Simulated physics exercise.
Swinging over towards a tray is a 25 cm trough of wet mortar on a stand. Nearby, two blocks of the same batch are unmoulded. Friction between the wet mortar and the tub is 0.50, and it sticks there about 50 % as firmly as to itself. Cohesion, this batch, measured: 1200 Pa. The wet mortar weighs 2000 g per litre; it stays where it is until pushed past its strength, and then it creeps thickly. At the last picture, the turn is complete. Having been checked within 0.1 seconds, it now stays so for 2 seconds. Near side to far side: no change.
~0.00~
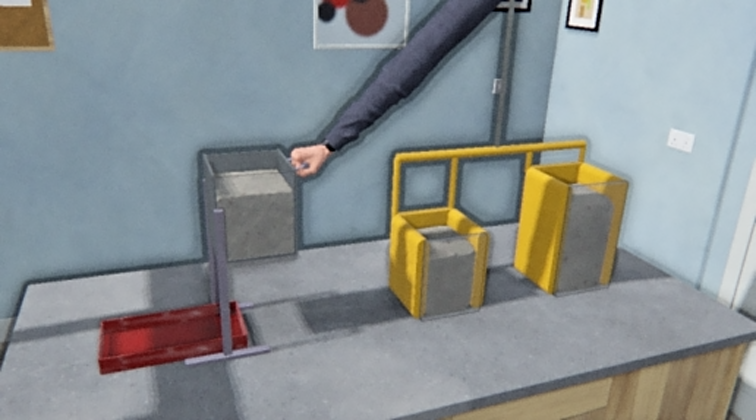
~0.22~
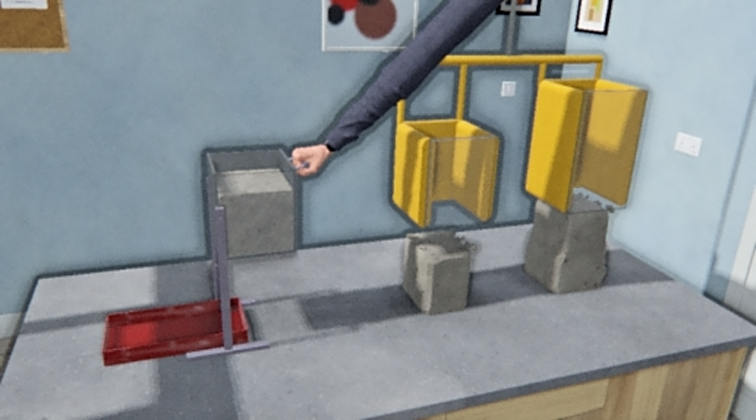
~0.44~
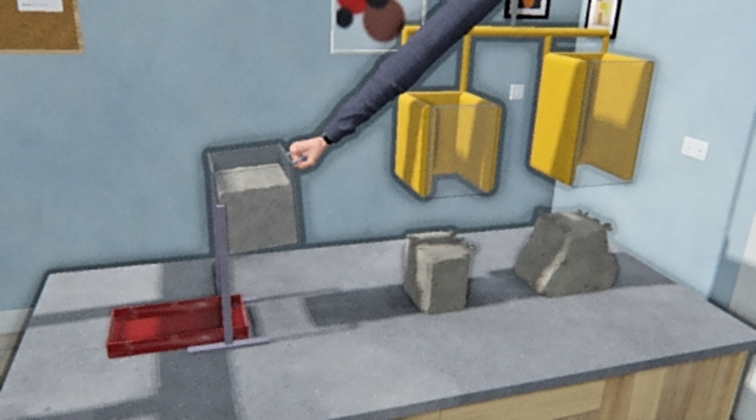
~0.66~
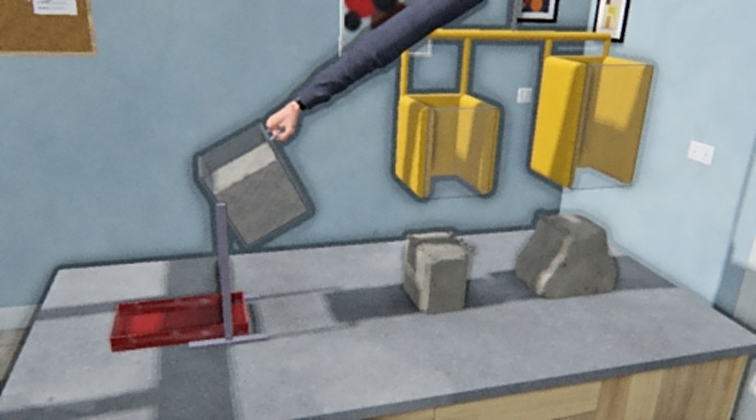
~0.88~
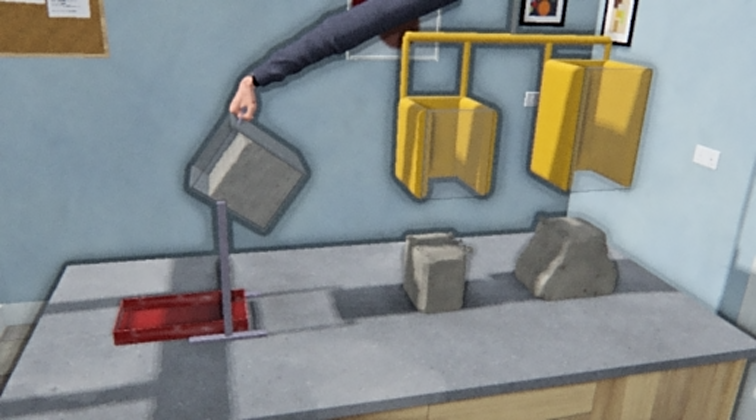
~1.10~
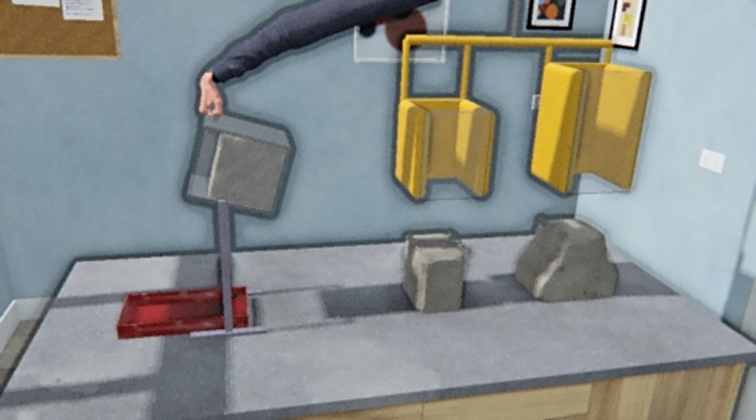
On a grey bench, yellow moulds lift off two blocks, then a hand tilts a trough leftward.
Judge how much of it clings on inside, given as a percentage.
Something like 100 % clings on inside.
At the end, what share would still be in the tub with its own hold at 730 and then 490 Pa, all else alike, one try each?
Result: 100 % for the first case, 100 % for the second.
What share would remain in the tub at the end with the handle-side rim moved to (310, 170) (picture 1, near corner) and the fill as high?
Then near 100 % stays in the tub.
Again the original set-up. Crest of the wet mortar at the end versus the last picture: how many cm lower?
About 0 cm.
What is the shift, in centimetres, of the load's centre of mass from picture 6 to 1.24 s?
0 cm.
After 1.24 s, the tub is at 75 degrees and holds 100 %.
After 1.41 s, the tub is at 75 degrees and holds 100 %.
After 1.58 s, the tub is at 75 degrees and holds 100 %.
After 1.75 s, the tub is at 75 degrees and holds 100 %.
After 3.10 s, the tub is at 75 degrees and holds 100 %.
